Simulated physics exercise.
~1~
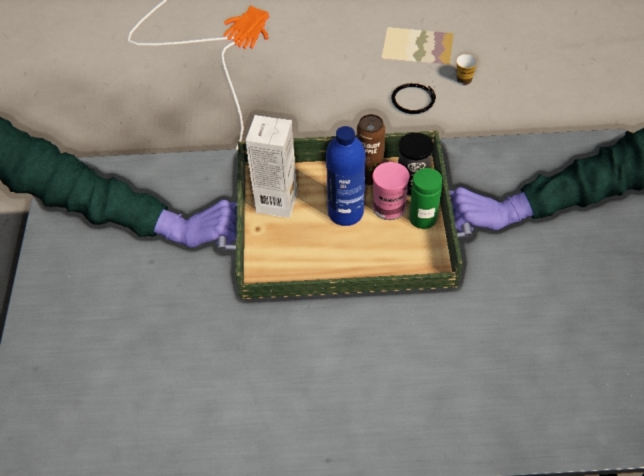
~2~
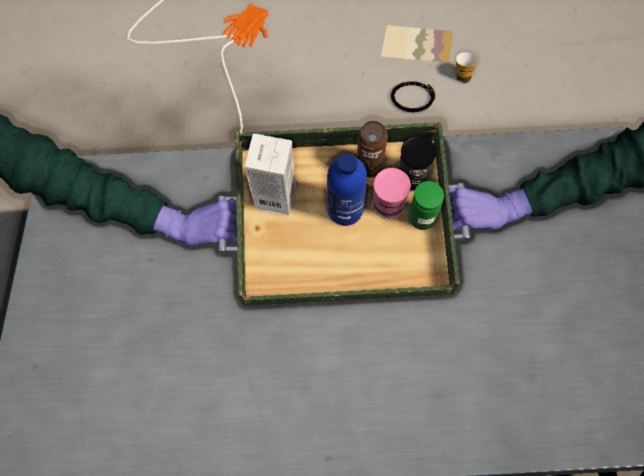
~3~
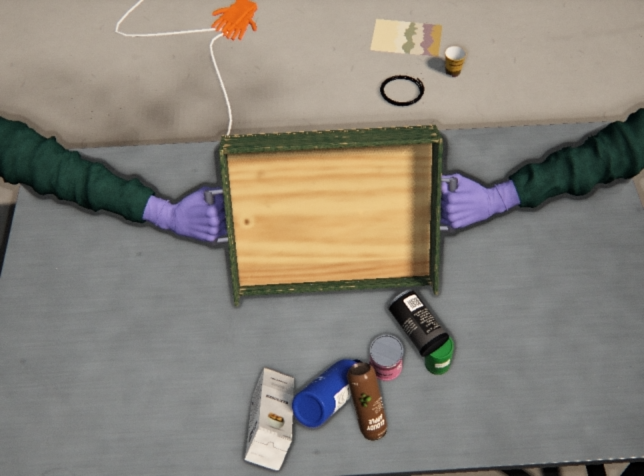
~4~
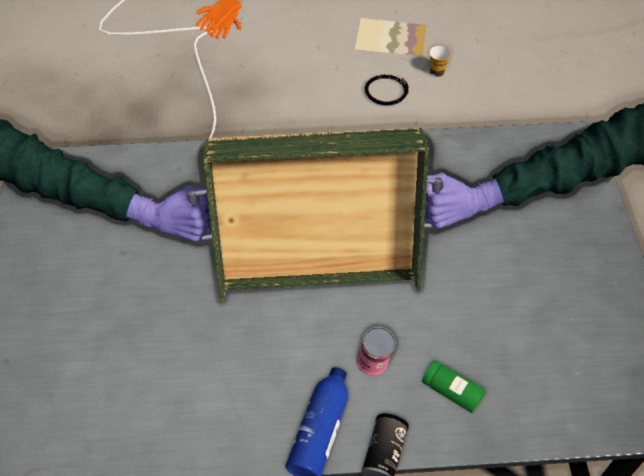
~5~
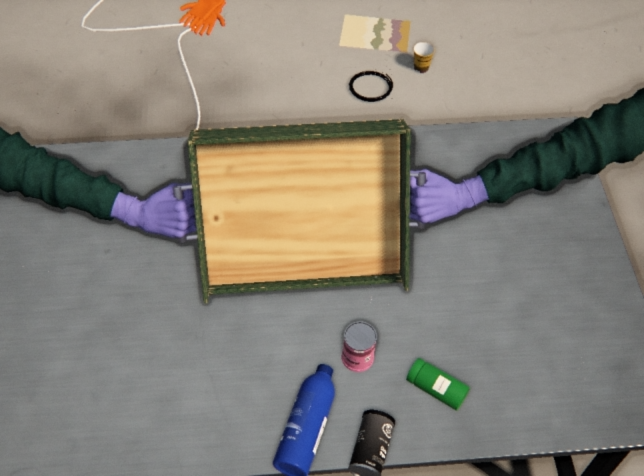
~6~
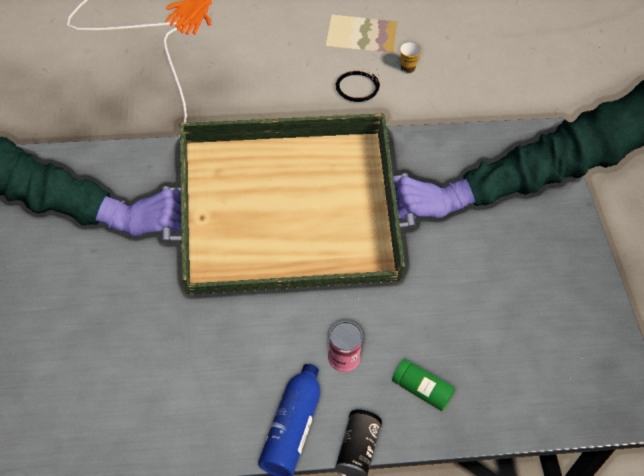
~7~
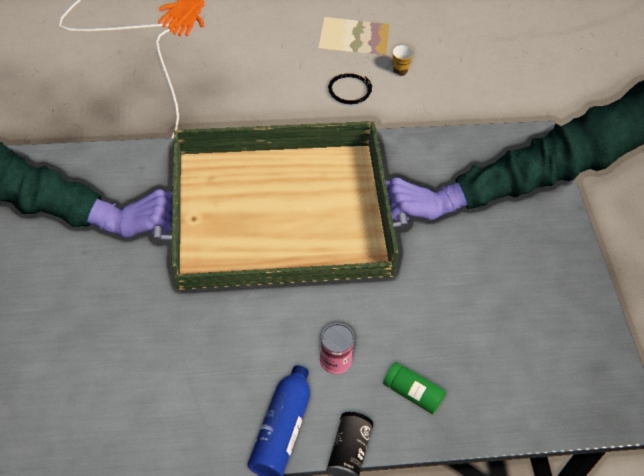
Two purple-gloved hands tipping a shallow wooden crate toward the near side, spilling all six containers out, then levelling it empty.
